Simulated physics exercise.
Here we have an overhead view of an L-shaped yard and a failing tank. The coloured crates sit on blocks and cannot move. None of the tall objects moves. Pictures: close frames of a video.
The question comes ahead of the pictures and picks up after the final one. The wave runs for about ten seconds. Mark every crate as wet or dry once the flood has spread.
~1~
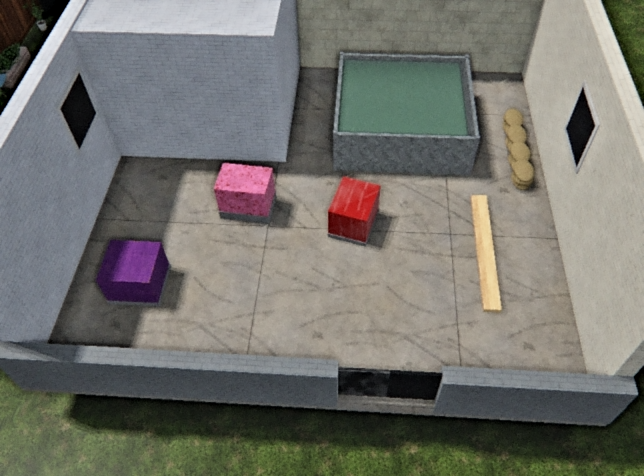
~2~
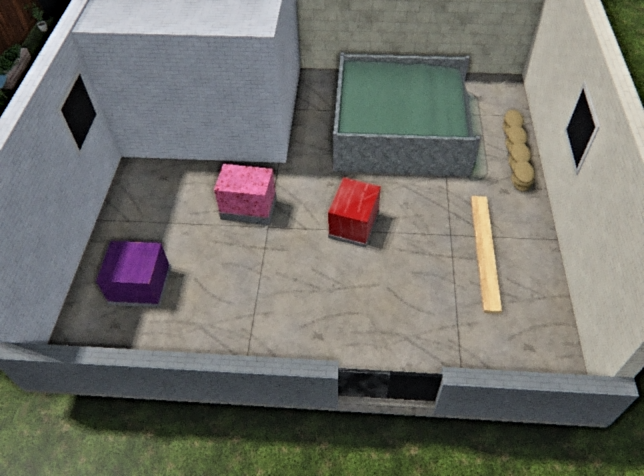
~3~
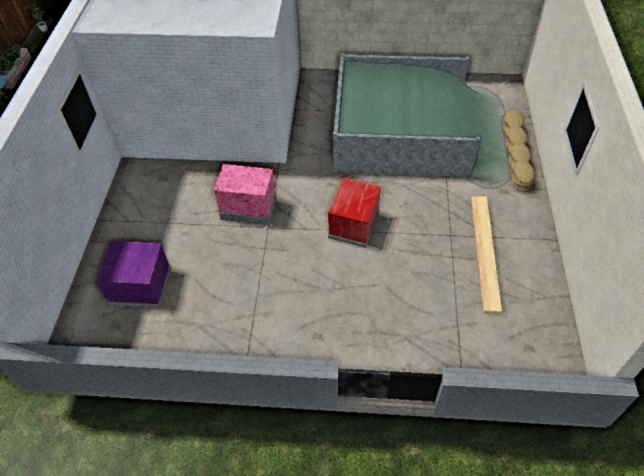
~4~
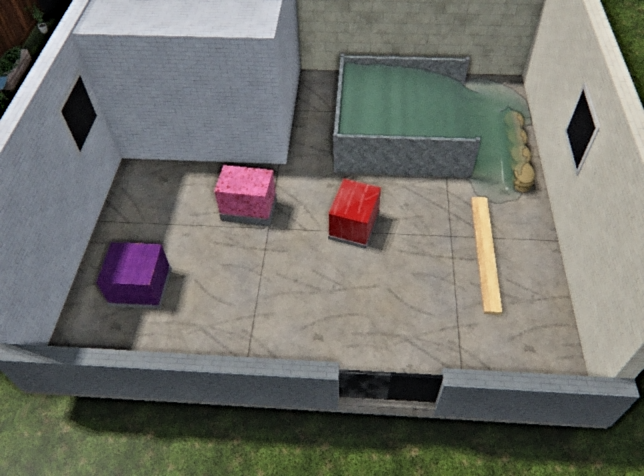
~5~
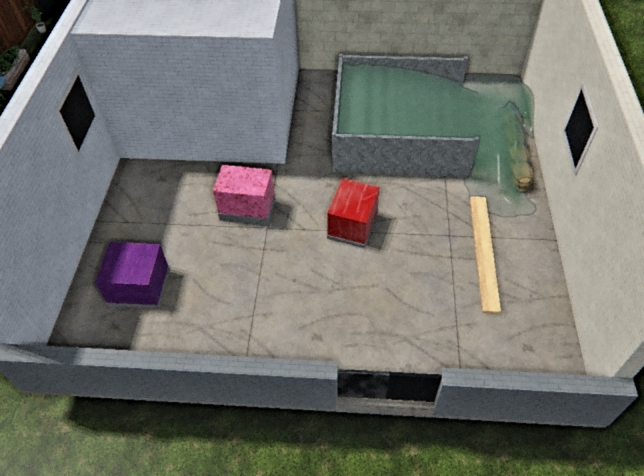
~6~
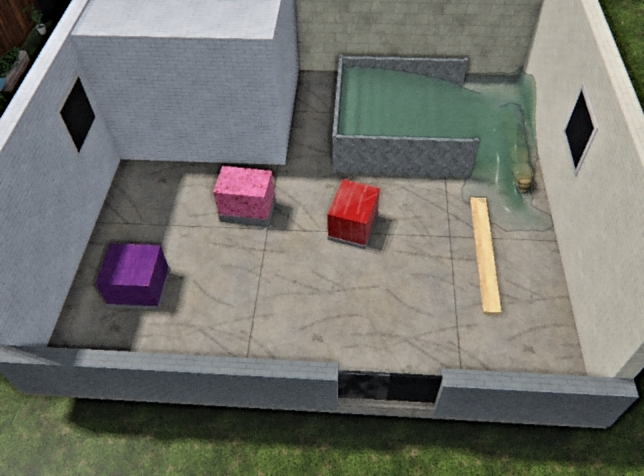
Red crate: Wet, purple crate: Wet, pink crate: Dry.
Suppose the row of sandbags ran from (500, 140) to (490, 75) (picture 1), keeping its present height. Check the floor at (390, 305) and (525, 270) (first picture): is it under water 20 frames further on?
Taking the two points in turn, the first is swamped and the second is swamped.
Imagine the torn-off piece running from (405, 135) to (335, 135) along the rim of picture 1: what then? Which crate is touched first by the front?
I'd go with the one in red.
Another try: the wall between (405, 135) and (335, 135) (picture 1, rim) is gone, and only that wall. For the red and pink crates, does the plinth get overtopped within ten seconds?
The red one is reached; the pink one is reached.
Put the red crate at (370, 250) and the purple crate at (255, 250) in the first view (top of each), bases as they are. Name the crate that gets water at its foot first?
I would point to the red-painted one.
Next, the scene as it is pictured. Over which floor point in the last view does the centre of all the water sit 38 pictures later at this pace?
About (392, 198) in the last view.
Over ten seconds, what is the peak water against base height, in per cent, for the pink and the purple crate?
Peak levels: Approx. 60 % then 190 %.
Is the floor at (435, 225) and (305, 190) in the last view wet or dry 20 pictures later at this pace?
Going by the order given, the first is inundated and the second still bare.
A moment on, water covers 20 % of the floor; the red crate not reached, the purple crate not reached, the pink crate not reached.
Next, water covers 35 % of the floor; the red crate not reached, the purple crate not reached, the pink crate not reached.
Then, water covers 55 % of the floor; the red crate water round its plinth, the purple crate not reached, the pink crate not reached.
Later, water covers 80 % of the floor; the red crate water round its plinth, the purple crate water round its plinth, the pink crate water round its plinth.
In the end, water covers 100 % of the floor; the red crate was topped, the purple crate was topped, the pink crate stayed above the water.
